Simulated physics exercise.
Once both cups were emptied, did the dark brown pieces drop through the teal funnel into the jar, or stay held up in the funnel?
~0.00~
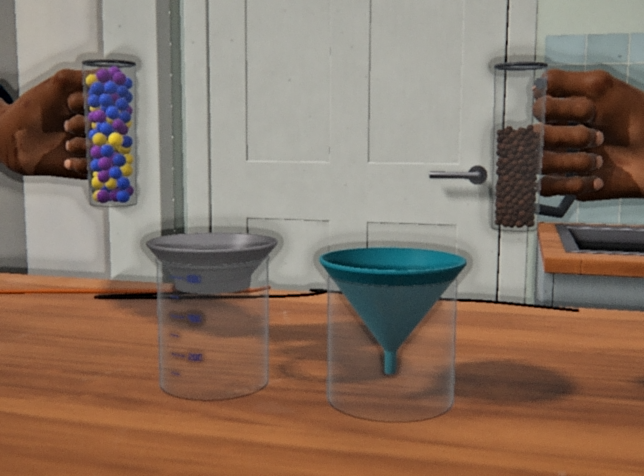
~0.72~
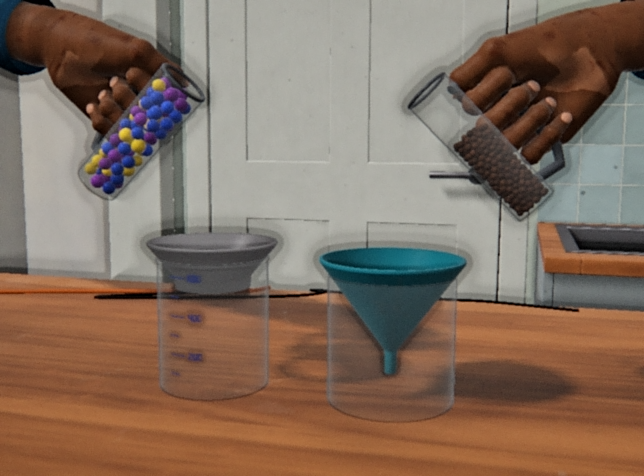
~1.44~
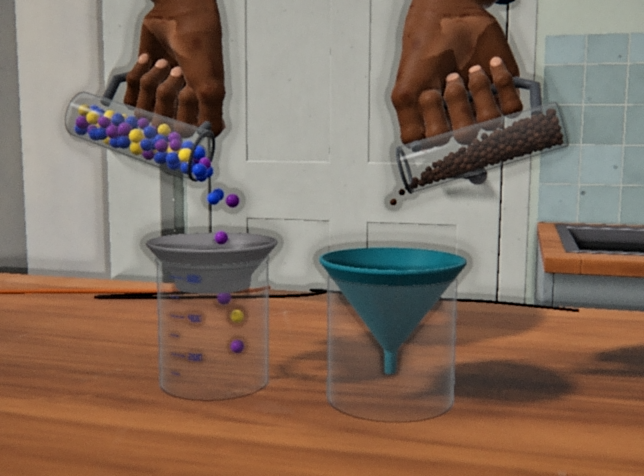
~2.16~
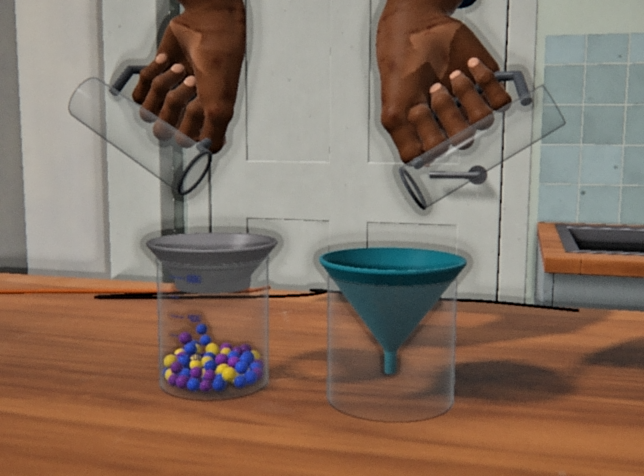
They stayed held up in the teal funnel, and the jar under it was still empty at the end. The colorful beads on the left went through the gray funnel into their jar.
